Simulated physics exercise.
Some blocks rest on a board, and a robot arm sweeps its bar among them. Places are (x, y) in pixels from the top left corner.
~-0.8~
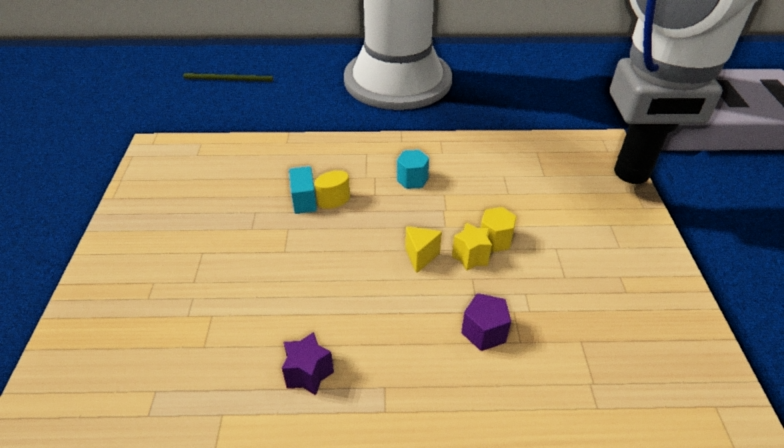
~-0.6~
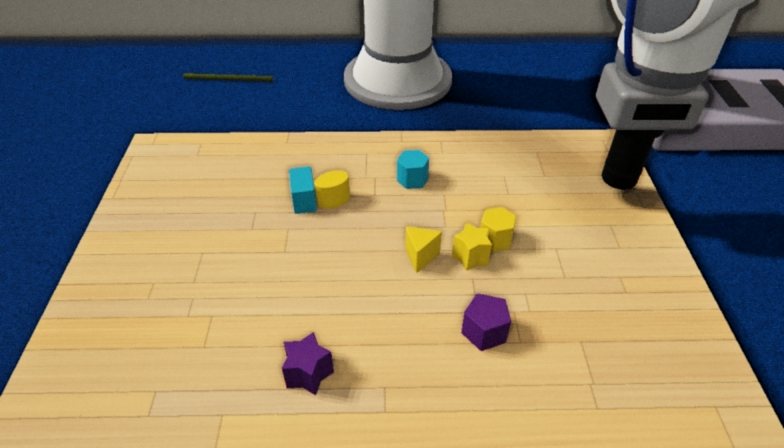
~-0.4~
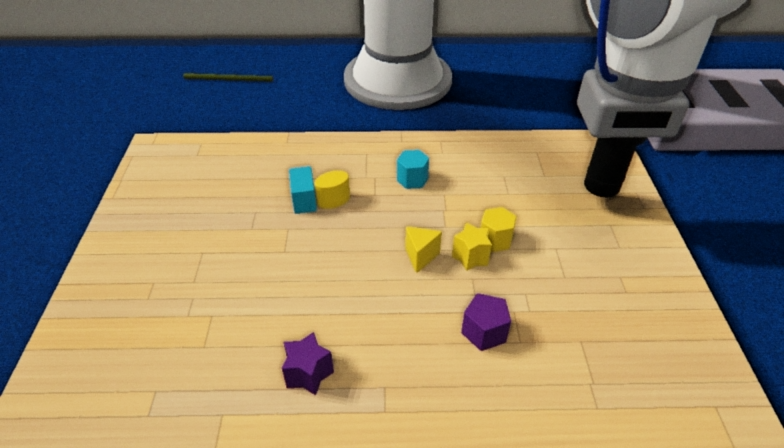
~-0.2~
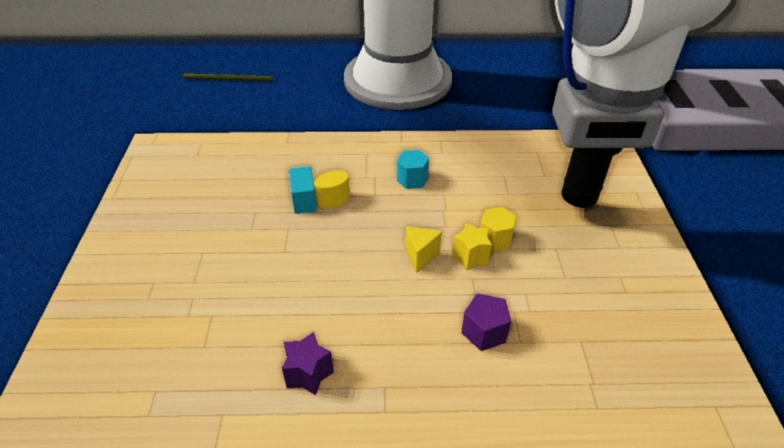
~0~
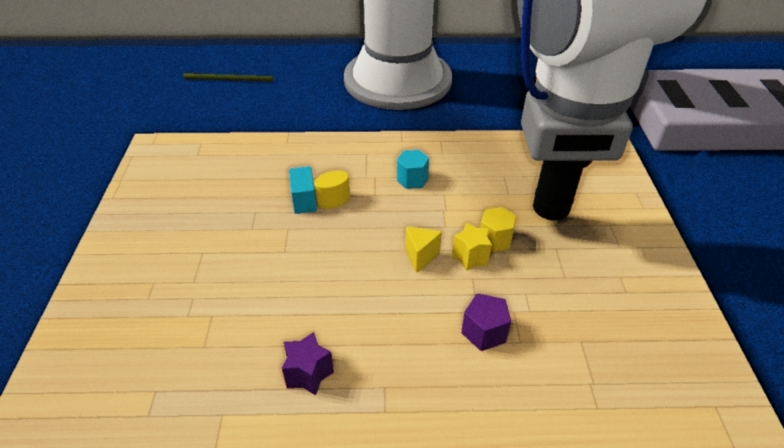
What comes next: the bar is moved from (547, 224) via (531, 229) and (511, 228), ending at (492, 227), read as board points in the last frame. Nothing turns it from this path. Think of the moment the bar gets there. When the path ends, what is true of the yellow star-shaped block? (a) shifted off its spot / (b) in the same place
The one that fits is a, shifted off its spot.
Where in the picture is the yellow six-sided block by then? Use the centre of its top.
It ends at (471, 223).
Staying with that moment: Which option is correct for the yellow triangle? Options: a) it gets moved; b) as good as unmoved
My answer is option b.
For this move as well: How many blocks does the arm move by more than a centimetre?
It should be two, as far as I can tell.
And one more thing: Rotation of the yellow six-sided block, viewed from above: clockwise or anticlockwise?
It rotates counterclockwise.
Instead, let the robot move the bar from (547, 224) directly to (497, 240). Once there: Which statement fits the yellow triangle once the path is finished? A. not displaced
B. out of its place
The correct letter is B.
The first path, step by step. Halfway along, bar (523, 213); yellow six-sided block (495, 219).
At the end, bar (495, 212); yellow triangle in place; yellow star-shaped block (459, 245); yellow six-sided block (471, 223), turned 30° anticlockwise.
